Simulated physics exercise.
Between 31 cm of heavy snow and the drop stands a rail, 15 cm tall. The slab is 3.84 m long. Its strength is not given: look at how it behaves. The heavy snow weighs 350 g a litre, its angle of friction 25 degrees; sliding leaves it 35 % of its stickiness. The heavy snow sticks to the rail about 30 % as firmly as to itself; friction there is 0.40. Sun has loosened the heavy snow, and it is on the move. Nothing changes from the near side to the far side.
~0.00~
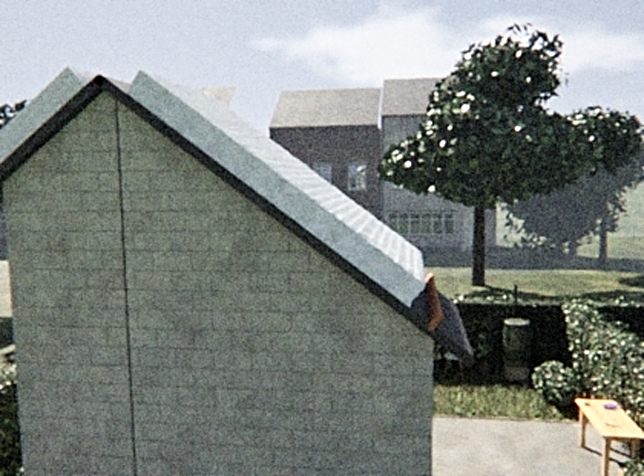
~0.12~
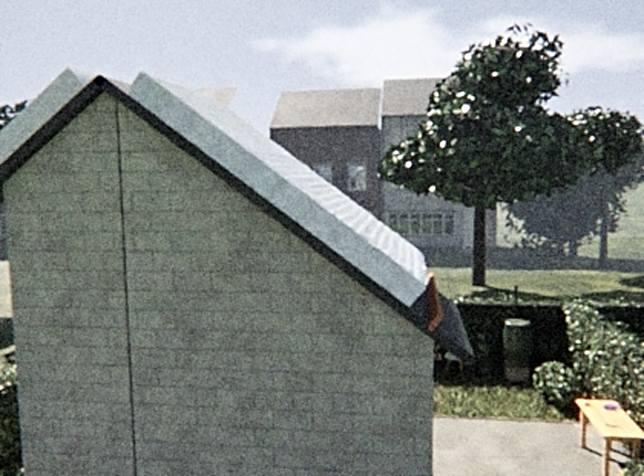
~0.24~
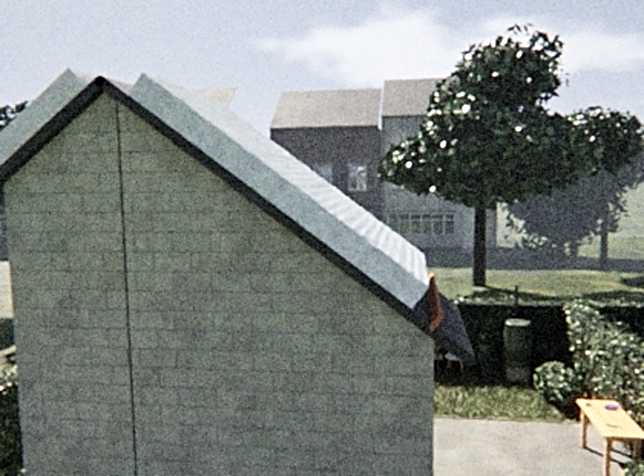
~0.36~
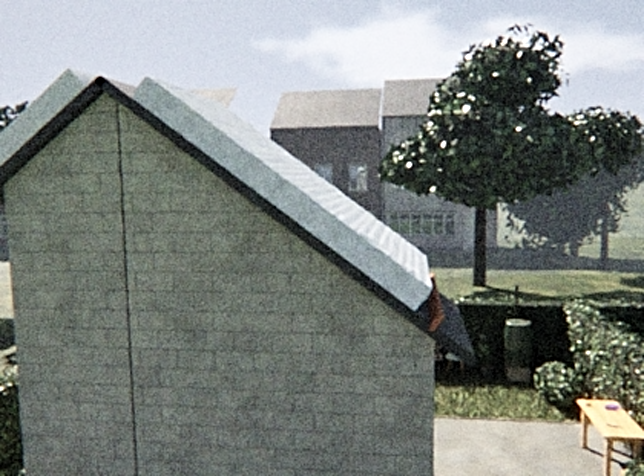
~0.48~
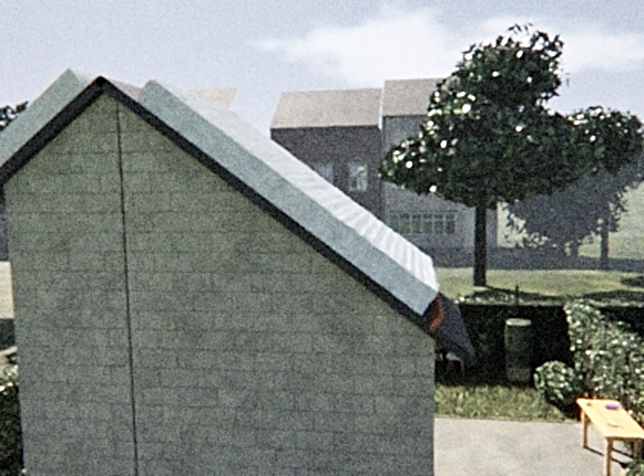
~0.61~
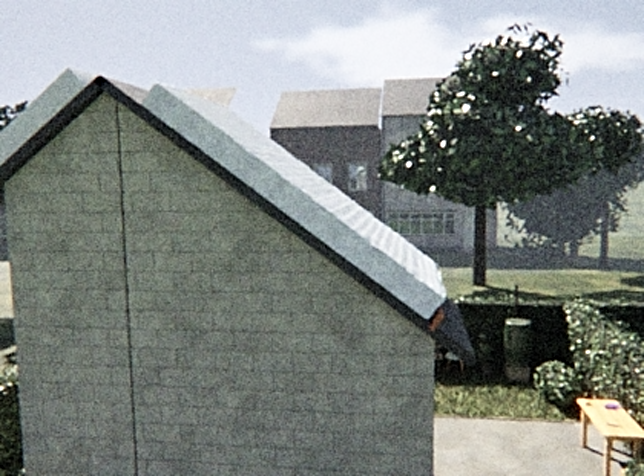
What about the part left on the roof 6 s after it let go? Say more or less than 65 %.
The part left on the roof 6 s after it let go is more than 65 %.
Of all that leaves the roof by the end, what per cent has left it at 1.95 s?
Some 30 per cent.
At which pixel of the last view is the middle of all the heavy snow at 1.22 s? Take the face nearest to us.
At about (323, 222).
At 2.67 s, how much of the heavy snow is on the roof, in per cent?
Some 90 per cent.
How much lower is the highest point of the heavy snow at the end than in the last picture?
Roughly 0.8 m.
By 1.22 s, 100 % of the snow is on the roof.
By 1.95 s, 92 % of the snow is on the roof.
By 2.67 s, 88 % of the snow is on the roof.
By 3.40 s, 82 % of the snow is on the roof.
By 6.00 s, at the end, 75 % of the snow is on the roof.
